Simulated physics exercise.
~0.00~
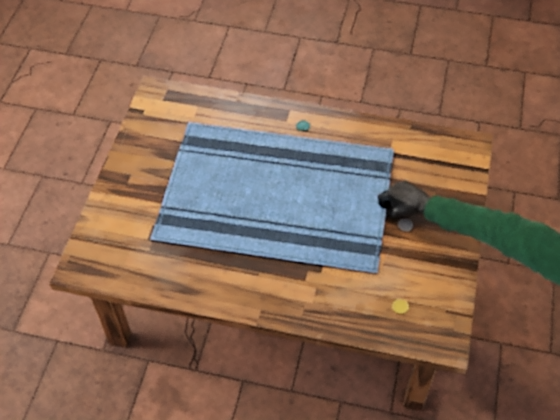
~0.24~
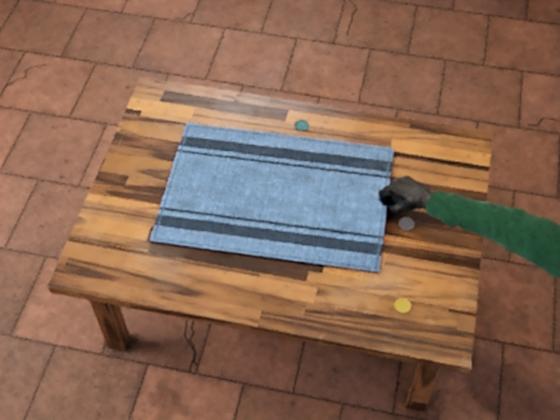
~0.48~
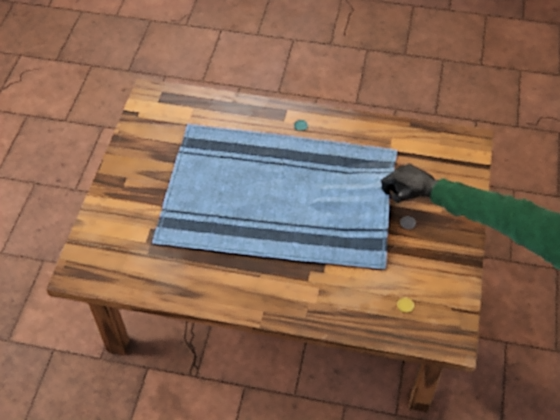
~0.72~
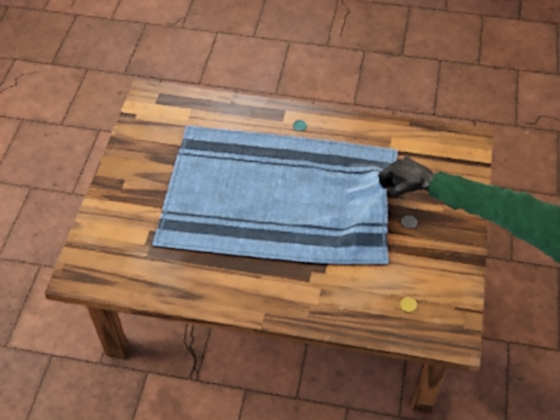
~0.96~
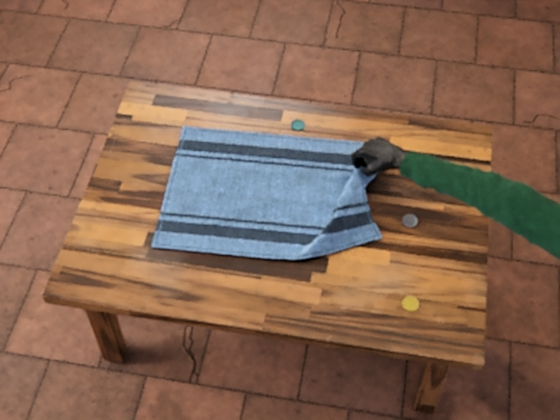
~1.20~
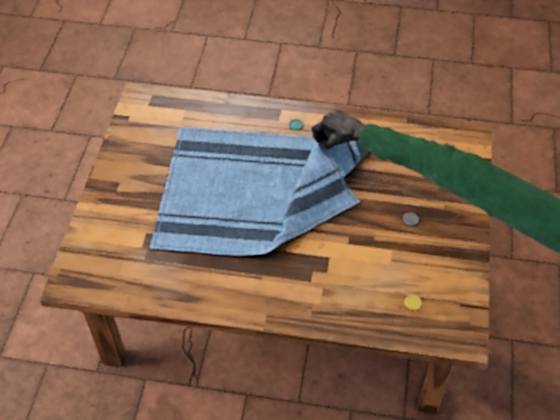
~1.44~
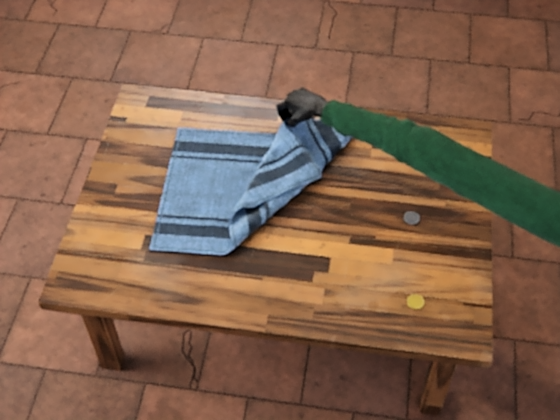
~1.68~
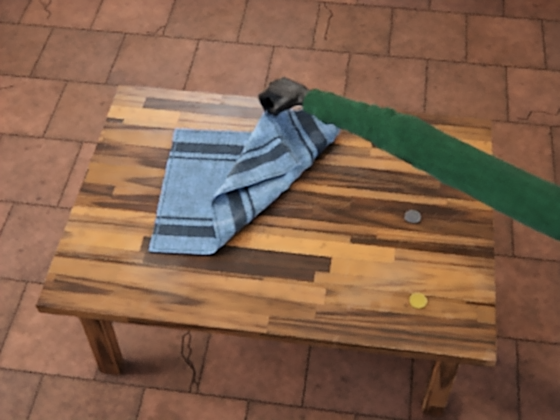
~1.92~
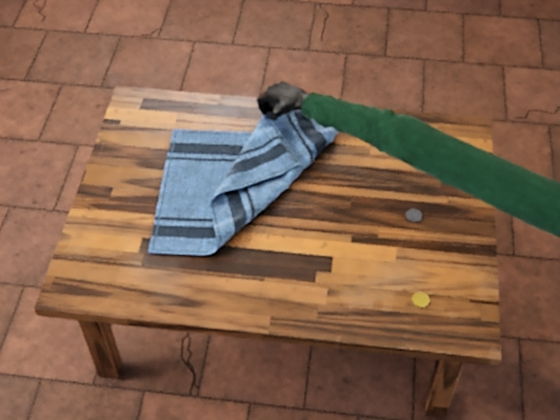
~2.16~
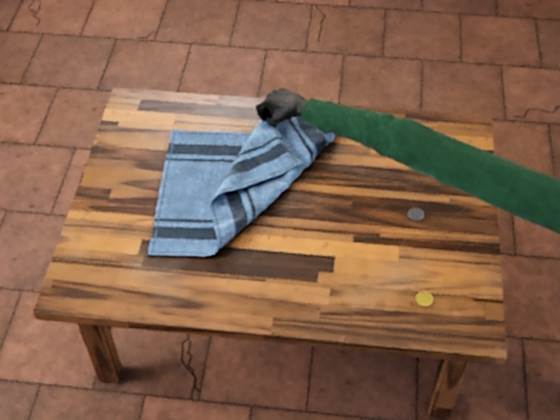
A dark-gloved hand on a green-sleeved arm reaches in from the right over a wooden table on a reddish tiled floor, seen from above at an angle. A blue tea towel with dark stripes lies flat on it, with a teal button beyond its far edge, a grey button to the right and a yellow disc near the front right. The hand pinches the towel's right side and draws it up and leftward, folding it diagonally. It sets the point down past the far edge, covering the teal button. The hand stays there, while the grey button and yellow disc remain uncovered.
